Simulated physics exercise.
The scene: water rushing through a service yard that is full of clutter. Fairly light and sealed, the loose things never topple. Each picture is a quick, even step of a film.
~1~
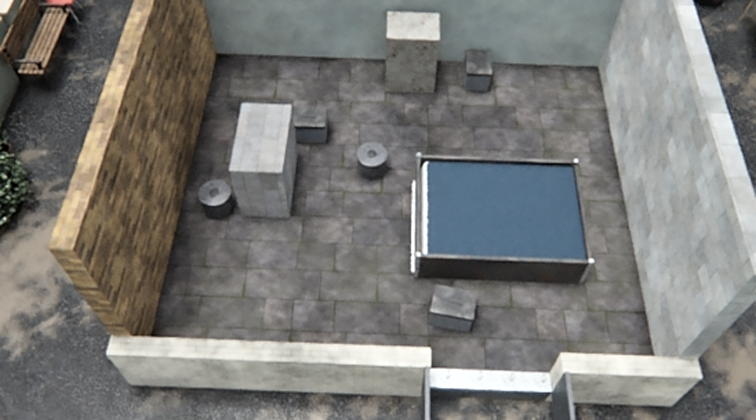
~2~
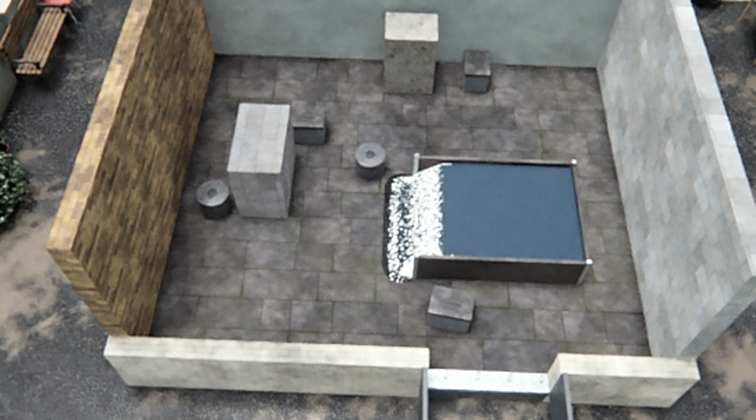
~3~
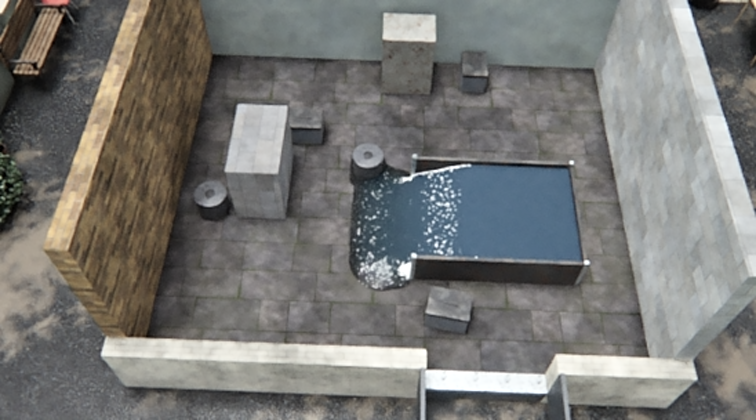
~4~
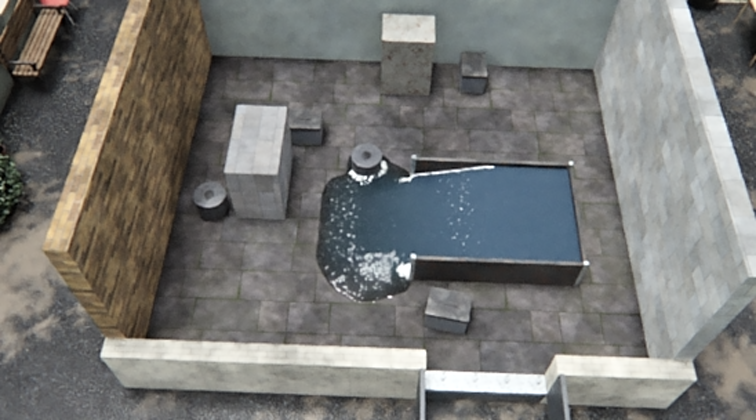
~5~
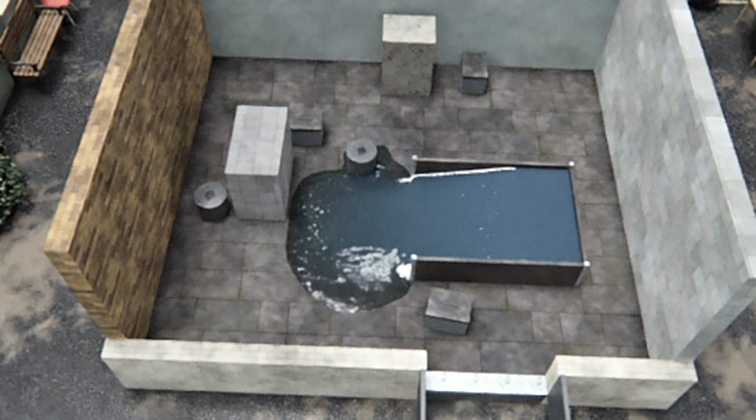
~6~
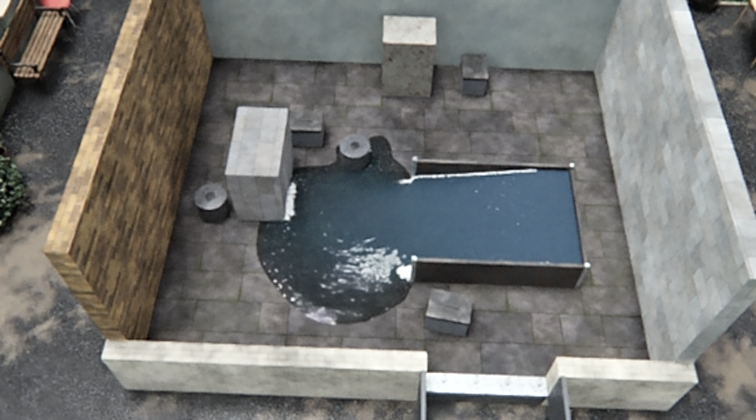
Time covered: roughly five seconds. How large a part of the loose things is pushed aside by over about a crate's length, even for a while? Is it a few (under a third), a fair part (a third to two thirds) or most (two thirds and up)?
A fair part.
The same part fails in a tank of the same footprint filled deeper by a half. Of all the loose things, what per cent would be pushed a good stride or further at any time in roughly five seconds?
Near 80 % of the lot.
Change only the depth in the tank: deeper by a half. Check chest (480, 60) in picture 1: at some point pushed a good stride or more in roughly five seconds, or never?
For that one, it's within that distance.
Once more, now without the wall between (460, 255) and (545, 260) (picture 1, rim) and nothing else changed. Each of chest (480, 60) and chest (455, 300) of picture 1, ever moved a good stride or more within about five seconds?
Lab note, in listed order: Didn't get there; got there.
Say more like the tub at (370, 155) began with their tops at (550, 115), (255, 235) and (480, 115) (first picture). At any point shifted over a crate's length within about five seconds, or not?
In order: Hardly budges, shoved clear, then hardly budges.
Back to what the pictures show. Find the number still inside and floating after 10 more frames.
The tally stands at 0.
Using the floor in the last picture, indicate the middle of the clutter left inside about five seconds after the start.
Near (353, 135).
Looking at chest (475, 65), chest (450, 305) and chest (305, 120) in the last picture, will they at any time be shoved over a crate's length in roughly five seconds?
In sequence: Fell short, fell short, covered the distance.
A moment on, 1 of 5 are well off their spots; 0 afloat.
Next, 2 of 5 are well off their spots; 0 afloat.
Later, 2 of 5 are well off their spots; 2 afloat.
In the end, 3 of 5 are well off their spots, and 3 have been at some point; 3 afloat.
